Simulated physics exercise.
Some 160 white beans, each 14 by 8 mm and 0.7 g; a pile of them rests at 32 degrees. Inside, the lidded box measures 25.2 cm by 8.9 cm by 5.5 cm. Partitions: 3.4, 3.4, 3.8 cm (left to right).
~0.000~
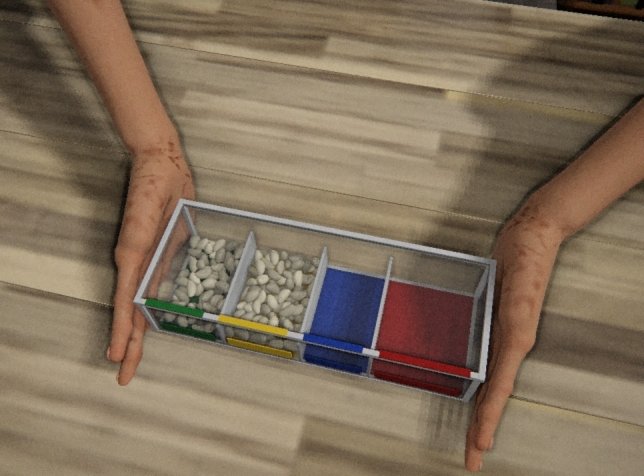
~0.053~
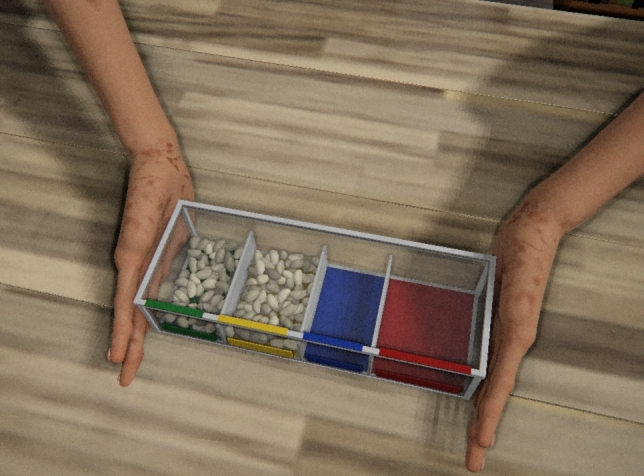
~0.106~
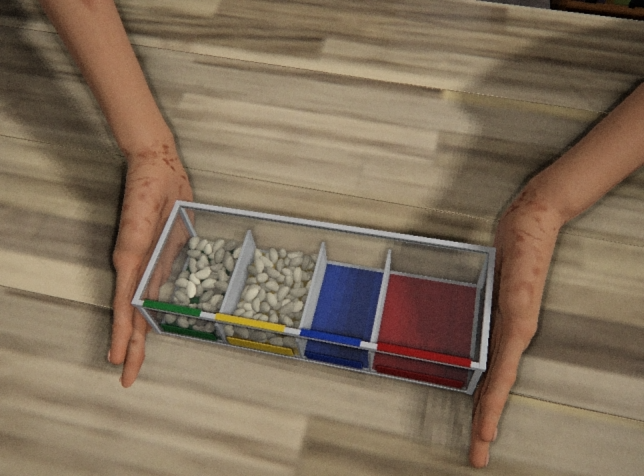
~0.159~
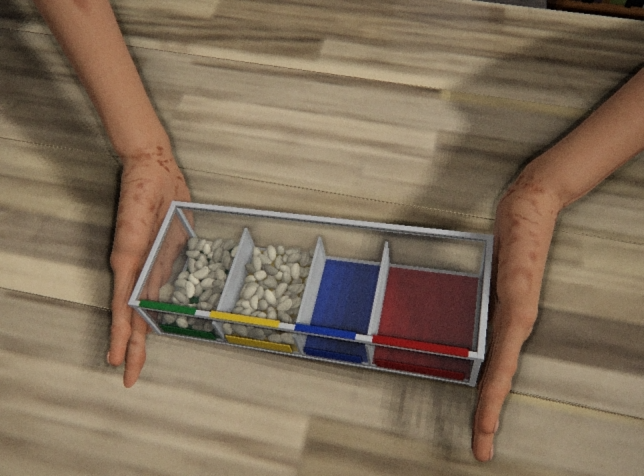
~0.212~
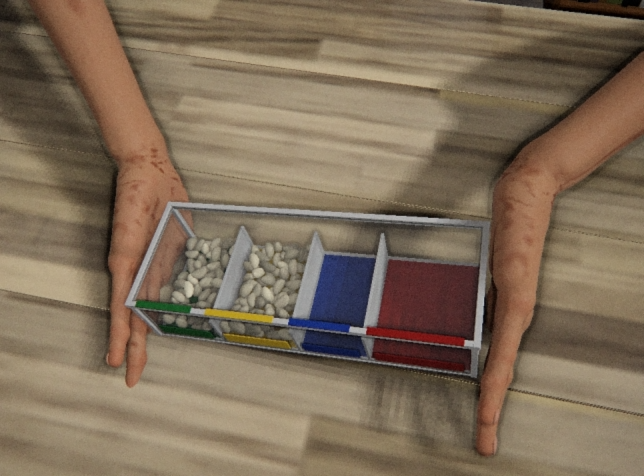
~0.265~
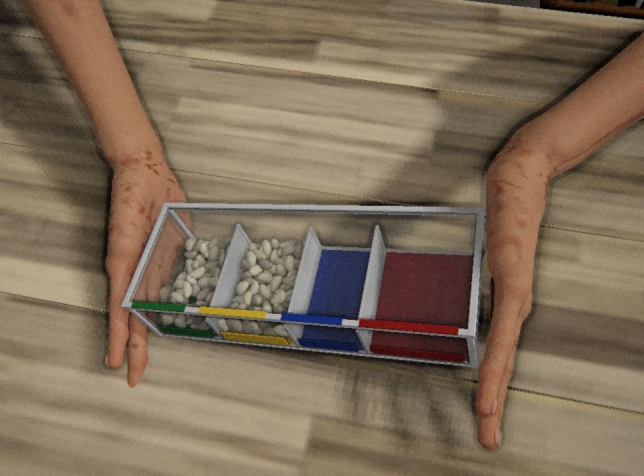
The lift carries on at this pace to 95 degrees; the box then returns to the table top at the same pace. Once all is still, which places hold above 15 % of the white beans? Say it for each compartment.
Red under, blue under, green over, yellow over.
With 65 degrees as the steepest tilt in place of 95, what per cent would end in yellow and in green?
Yellow 50, green 50.
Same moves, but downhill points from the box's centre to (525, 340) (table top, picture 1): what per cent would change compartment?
Some 65 per cent.
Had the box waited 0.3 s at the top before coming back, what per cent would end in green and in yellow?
Then: Green 80; yellow 20.
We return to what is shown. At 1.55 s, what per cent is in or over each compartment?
Red 0; blue 0; green 60; yellow 40.
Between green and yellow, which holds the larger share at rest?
The green one has more.
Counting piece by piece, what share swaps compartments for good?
Roughly 30 per cent.
After 1.55 s, tilt 95 degrees; green 60 %, yellow 40 %.
After 2.40 s, tilt 43 degrees; green 80 %, yellow 20 %.
After 3.27 s, tilt 0 degrees; green 80 %, yellow 20 %.
At rest (3.8 s), red 0 %, blue 0 %, green 80 %, yellow 20 %.
